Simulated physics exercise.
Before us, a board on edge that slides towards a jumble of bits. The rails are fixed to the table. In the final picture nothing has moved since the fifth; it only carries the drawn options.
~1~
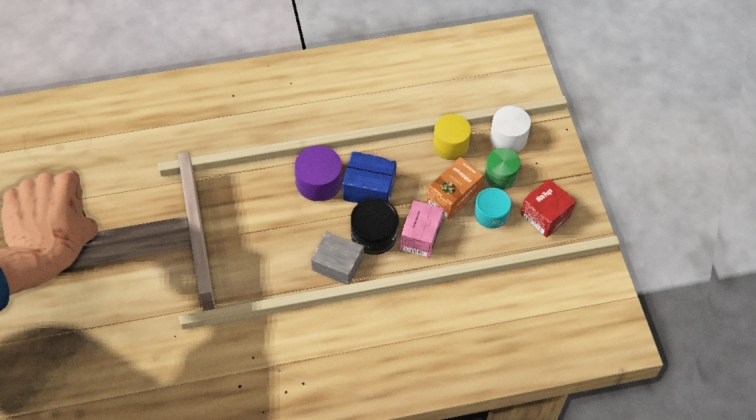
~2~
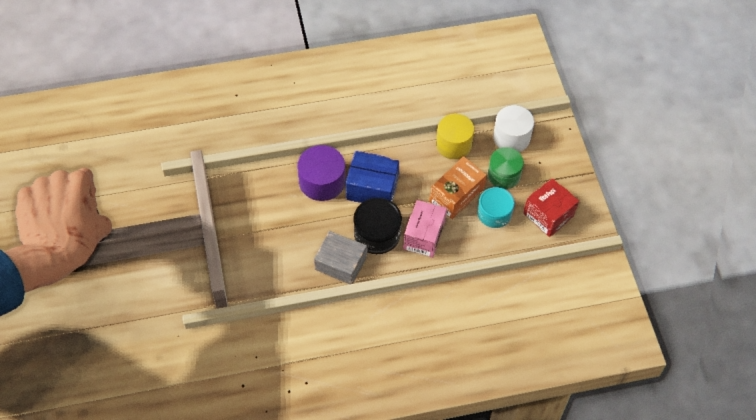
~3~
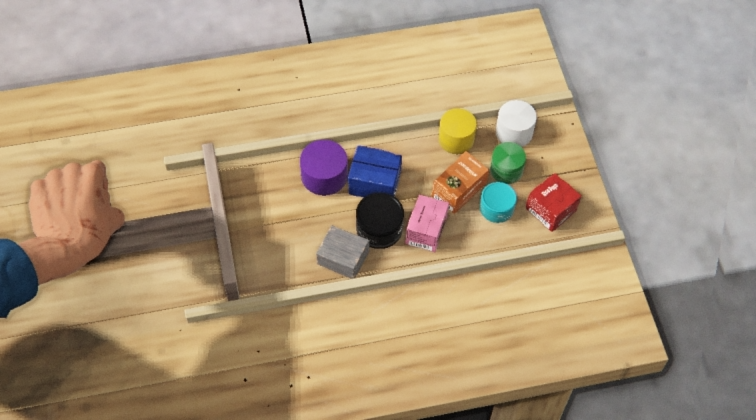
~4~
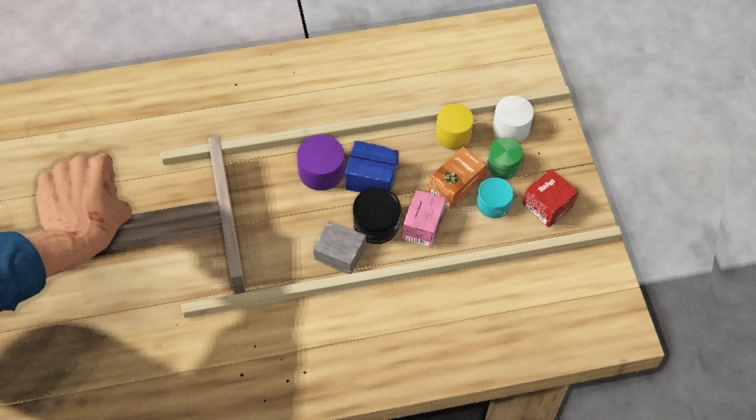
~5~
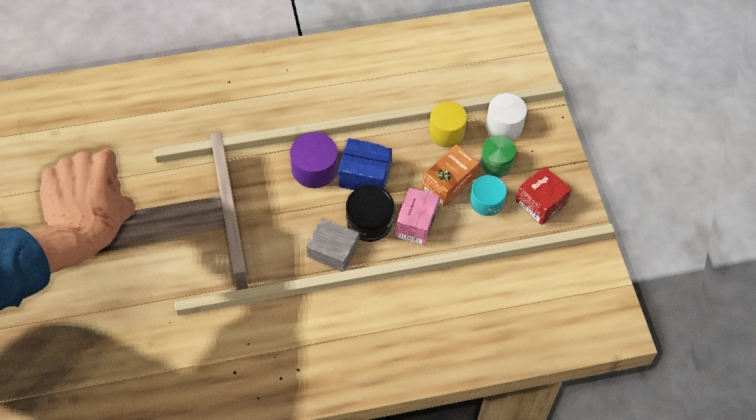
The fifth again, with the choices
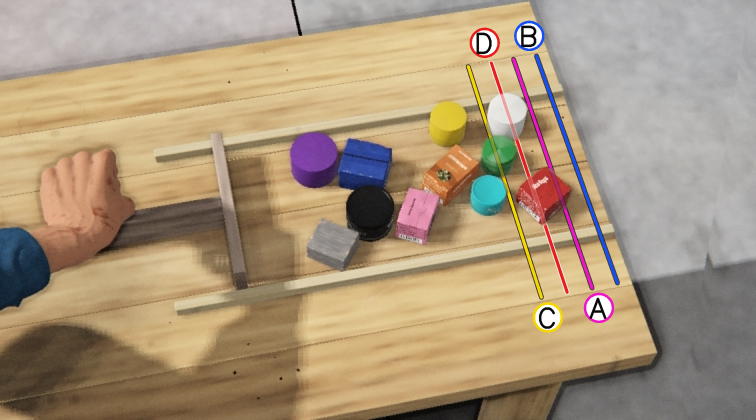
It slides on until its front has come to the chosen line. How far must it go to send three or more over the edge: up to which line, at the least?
It must go as far as C.
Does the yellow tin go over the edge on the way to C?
No.
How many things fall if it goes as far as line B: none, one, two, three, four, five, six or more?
By then, six or more.
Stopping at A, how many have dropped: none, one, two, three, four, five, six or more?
In all, six or more.
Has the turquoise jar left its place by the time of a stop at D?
Yes.
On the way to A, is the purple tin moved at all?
By then, yes.
On the marked copy, A at (550, 167); B at (575, 163); C at (503, 175); D at (527, 171).
Following C. Soon after the start, board (330, 183); grey block (374, 242); purple tin (350, 154).
Later, board (428, 166); green tin (540, 132); red packet (563, 202).
In the end, board (502, 154); red packet over the edge; green tin over the edge; four fallen.
As for the rest, A drops eight, but is farther than needed; B drops eleven, but is farther than needed; D drops six, but is farther than needed.
